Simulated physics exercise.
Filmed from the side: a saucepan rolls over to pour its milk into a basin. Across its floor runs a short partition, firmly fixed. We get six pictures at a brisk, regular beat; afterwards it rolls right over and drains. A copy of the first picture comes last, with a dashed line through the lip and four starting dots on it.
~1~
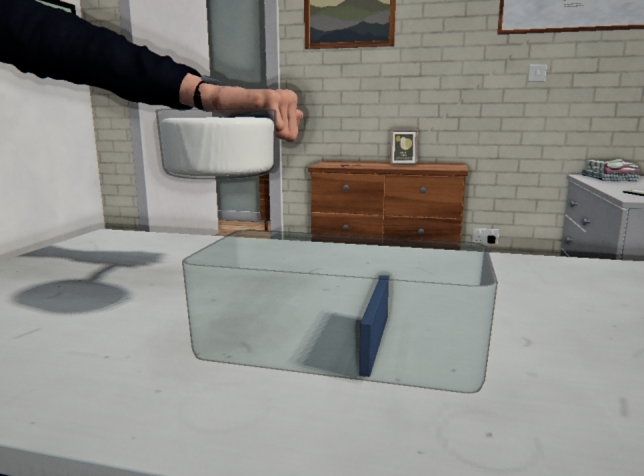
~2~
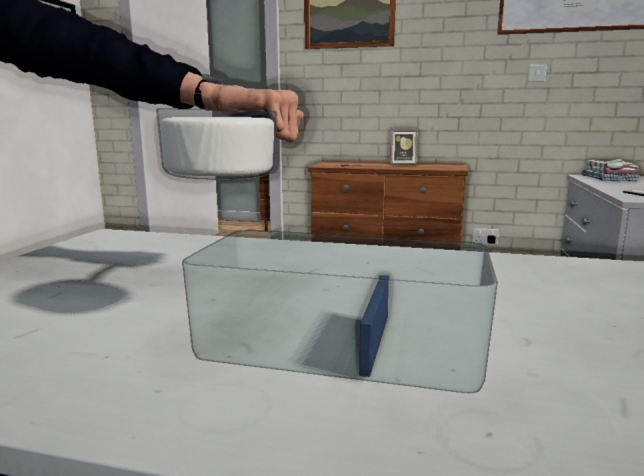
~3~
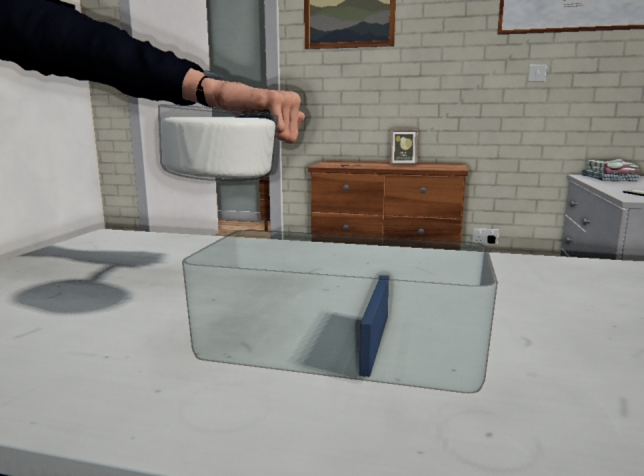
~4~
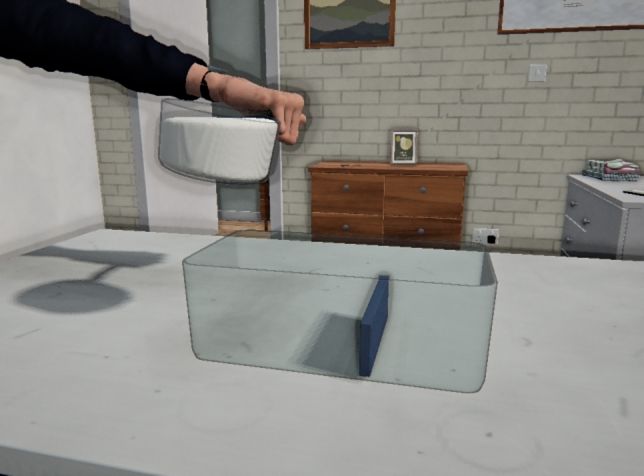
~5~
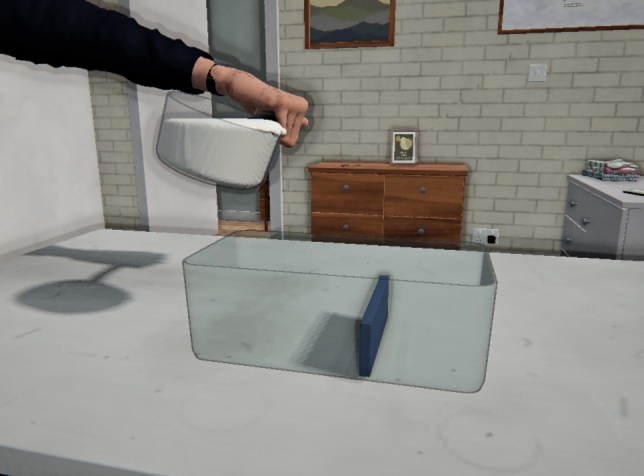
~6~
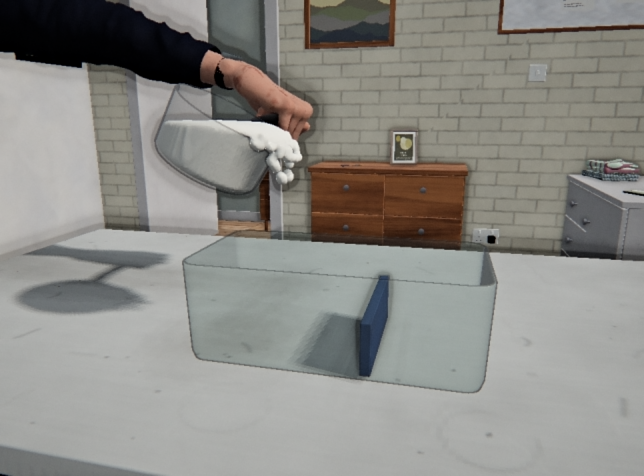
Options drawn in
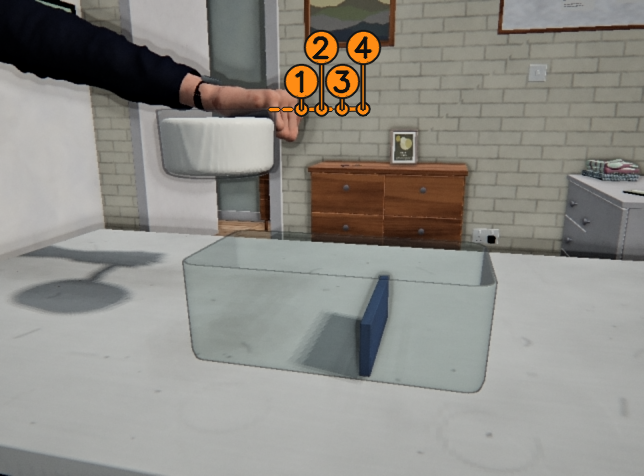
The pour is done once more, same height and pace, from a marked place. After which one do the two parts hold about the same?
2.
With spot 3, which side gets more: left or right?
More ends on the right.
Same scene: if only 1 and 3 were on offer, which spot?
3.
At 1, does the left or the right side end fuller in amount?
The left one.
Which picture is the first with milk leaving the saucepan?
In picture 5.
On the marked copy, 1 at (301, 109); 2 at (321, 109); 3 at (342, 109); 4 at (363, 109).
For spot 1, about 82 % ends left of the wall and 17 % right of it.
For spot 2, about 49 % ends left of the wall and 51 % right of it.
For spot 3, about 29 % ends left of the wall and 70 % right of it.
For spot 4, about 17 % ends left of the wall and 83 % right of it.
